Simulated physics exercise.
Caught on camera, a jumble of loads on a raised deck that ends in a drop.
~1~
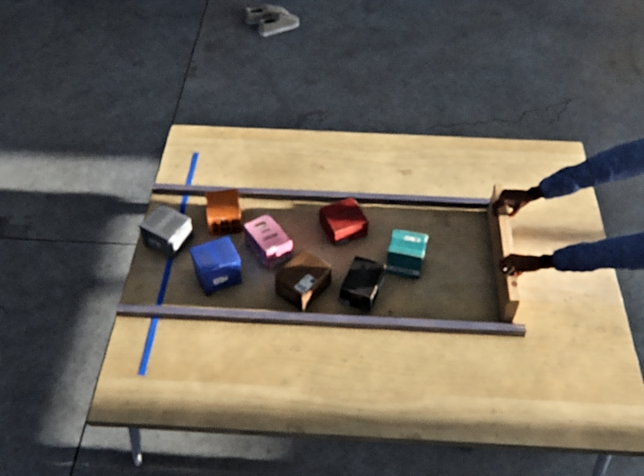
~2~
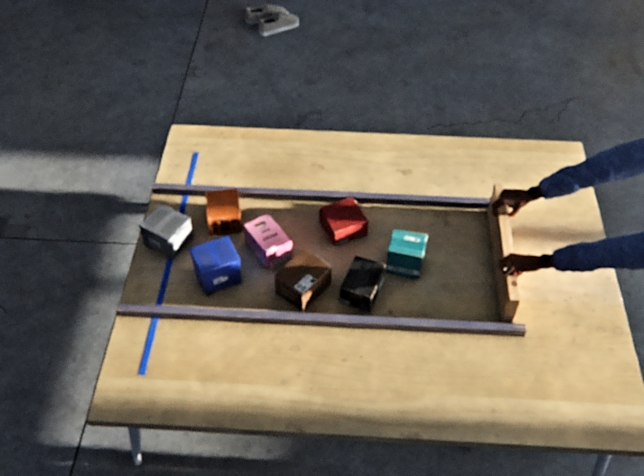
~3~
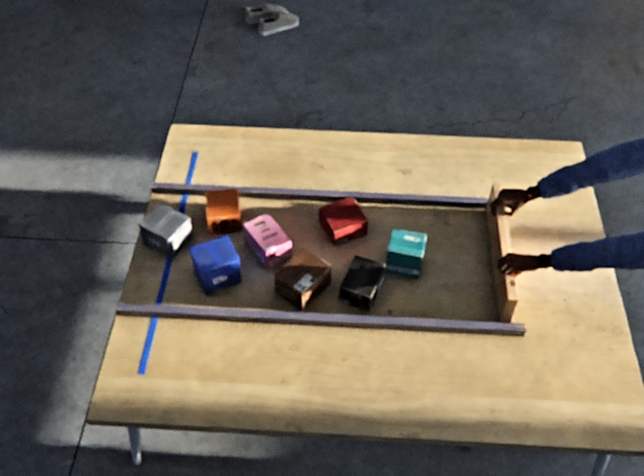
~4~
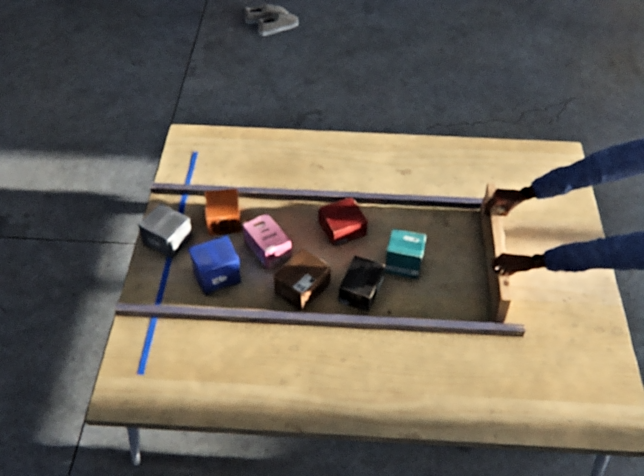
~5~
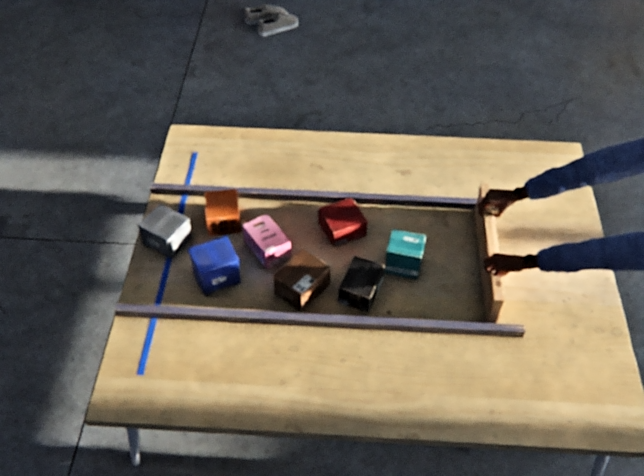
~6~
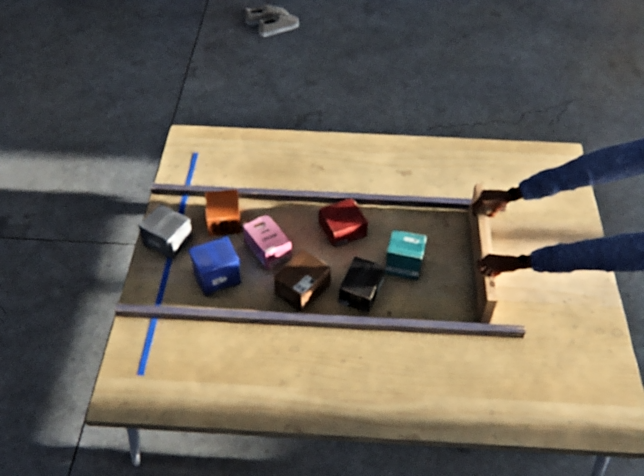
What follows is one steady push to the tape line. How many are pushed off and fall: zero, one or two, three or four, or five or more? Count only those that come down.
The number that fall off is five or more.
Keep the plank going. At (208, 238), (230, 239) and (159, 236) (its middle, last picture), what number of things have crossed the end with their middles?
The counts: 2, 0 and 5.
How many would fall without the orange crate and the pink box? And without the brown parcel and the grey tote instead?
3 in the first case, 3 in the second.
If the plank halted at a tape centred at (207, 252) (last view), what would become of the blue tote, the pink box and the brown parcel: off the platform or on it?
The blue tote is lost, the pink box remains up, the brown parcel does not fall.
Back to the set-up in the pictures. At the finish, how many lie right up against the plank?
In contact: 3.
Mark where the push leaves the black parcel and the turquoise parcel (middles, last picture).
About (144, 281), and the other about (151, 244).
Soon after, none off yet; grey tote at rest near (166, 232); orange crate at rest near (223, 213); blue tote at rest near (216, 267).
After that, none off yet; grey tote moving near (166, 231); orange crate moving near (222, 210); blue tote displaced about its own width near (181, 261).
In the end, the number that fall off is five or more; gone, brown parcel, pink box, blue tote, orange crate and grey tote.
